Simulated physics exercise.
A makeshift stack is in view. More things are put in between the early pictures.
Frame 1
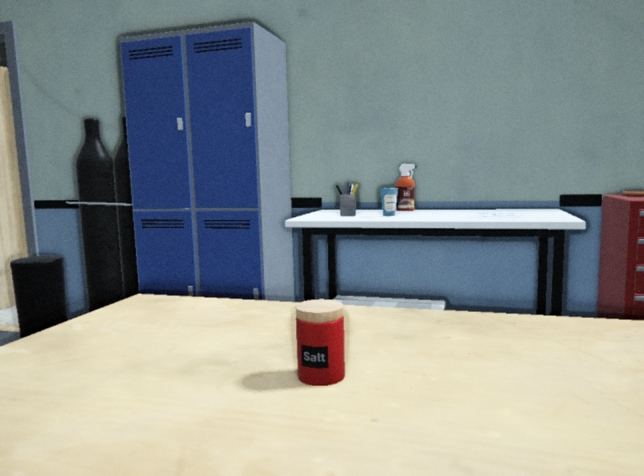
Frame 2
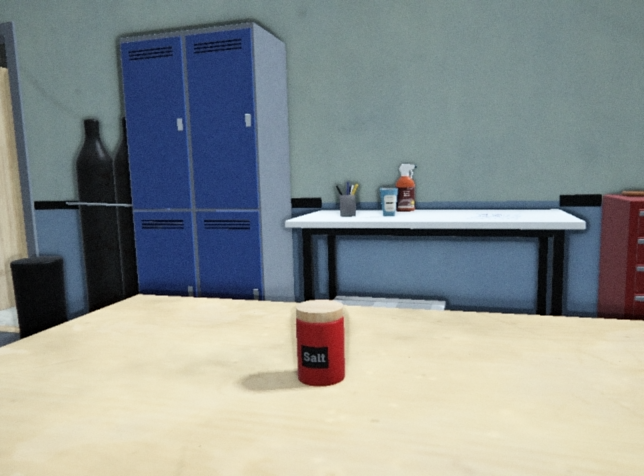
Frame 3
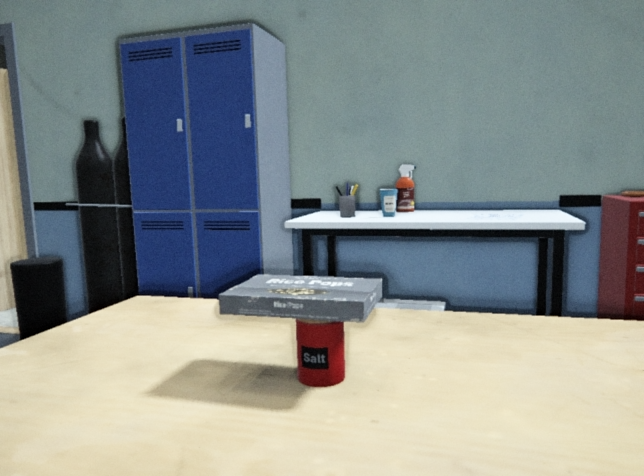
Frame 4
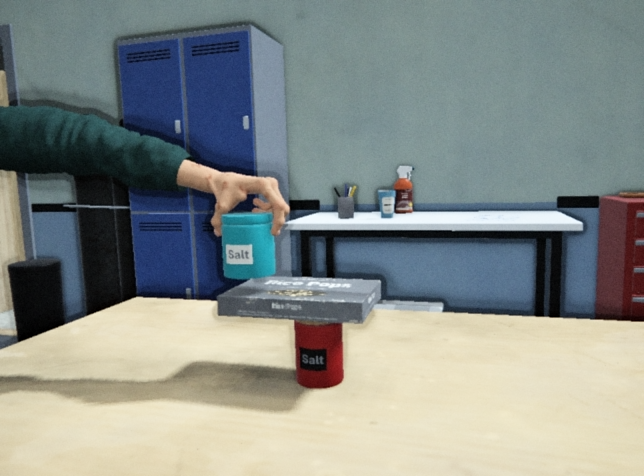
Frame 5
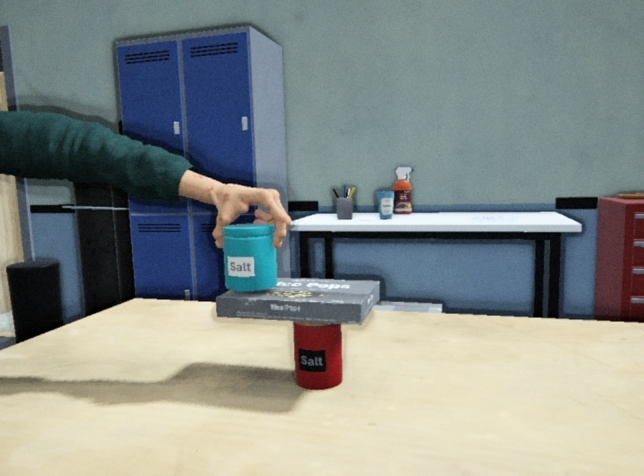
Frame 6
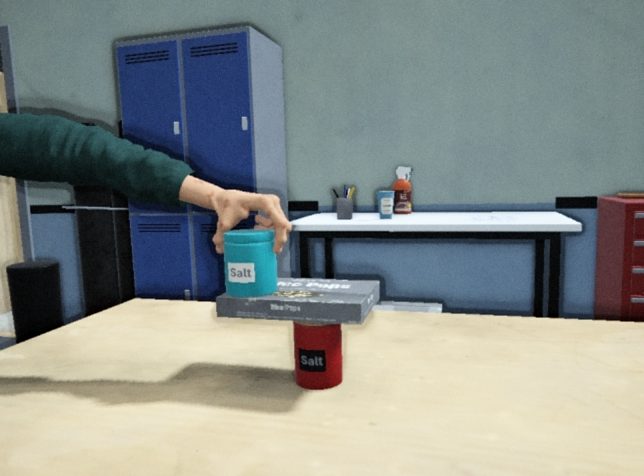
A hand lowers a turquoise salt jar onto a grey packet atop a red jar.
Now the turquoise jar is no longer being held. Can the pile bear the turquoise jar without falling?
No, it falls.
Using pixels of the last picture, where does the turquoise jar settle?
Around (160, 361).
Then, 0.40 s on from there, turquoise jar now fallen; grey packet turned 54° from how it was put.
Then, 0.60 s on from there, grey packet on its side.
In the end, fallen, turquoise jar; toppled in the stack, grey packet; red jar unmoved. At the end, from the last picture's camera, turquoise jar near (160, 361). The stack comes apart.
